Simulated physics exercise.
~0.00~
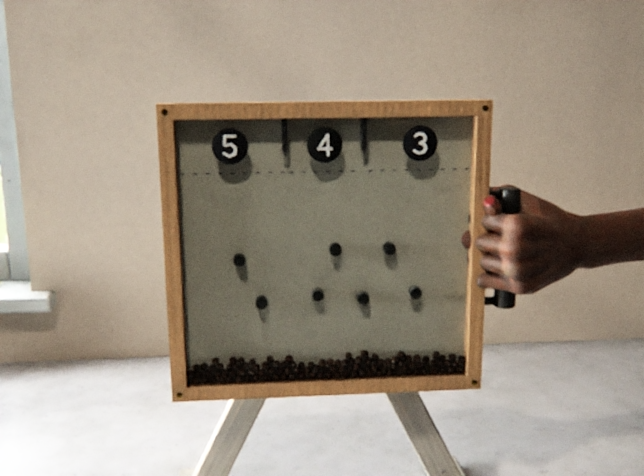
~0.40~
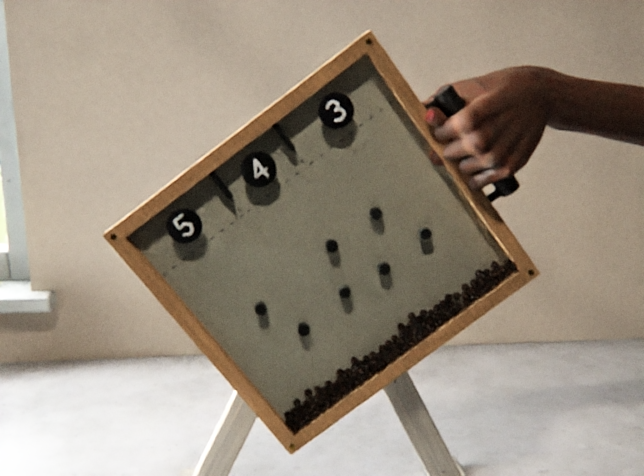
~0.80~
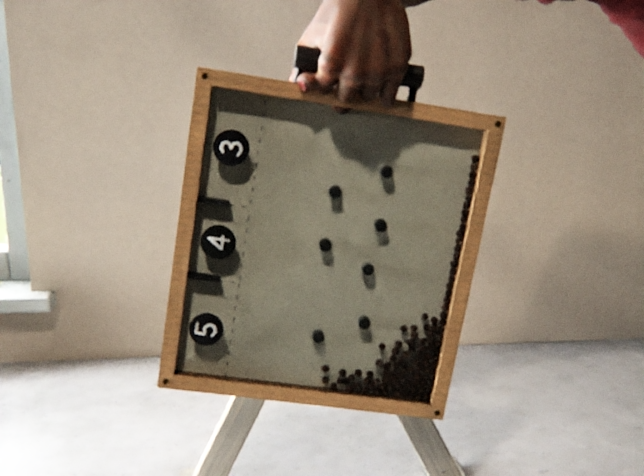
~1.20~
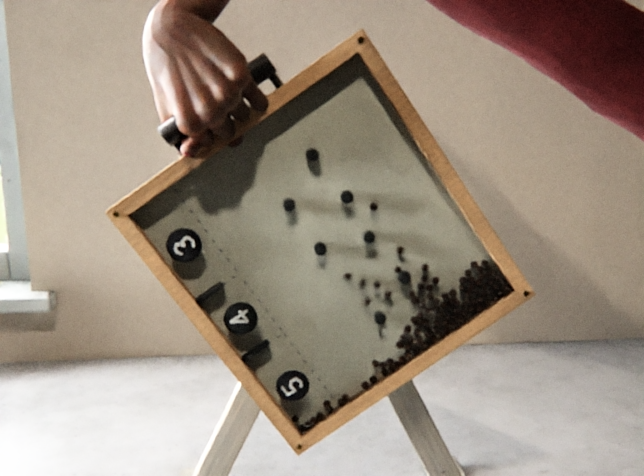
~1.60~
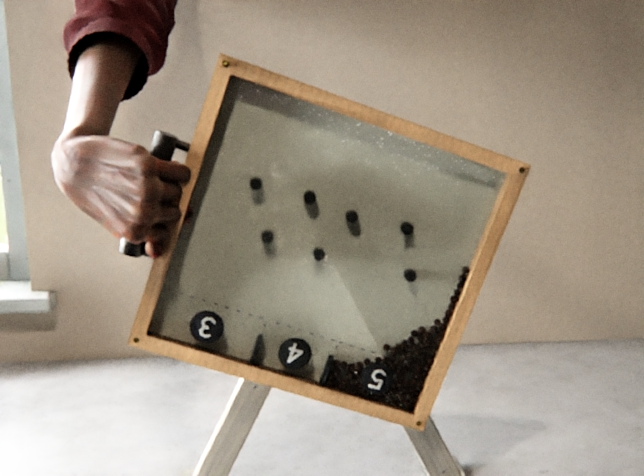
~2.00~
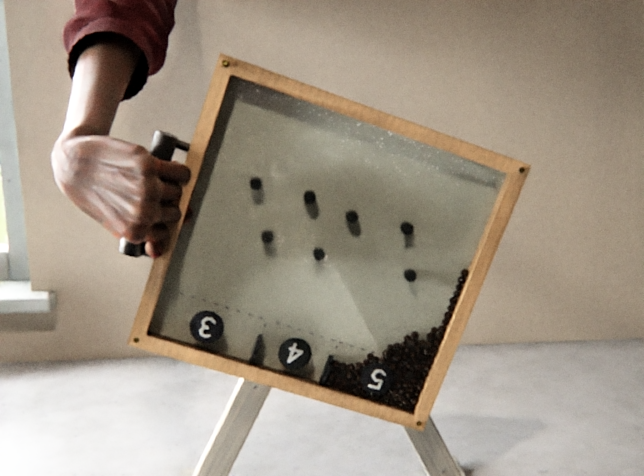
A hand turning a wooden-framed box anticlockwise until nearly upside down, small dark pellets sliding and settling around the pocket marked five.
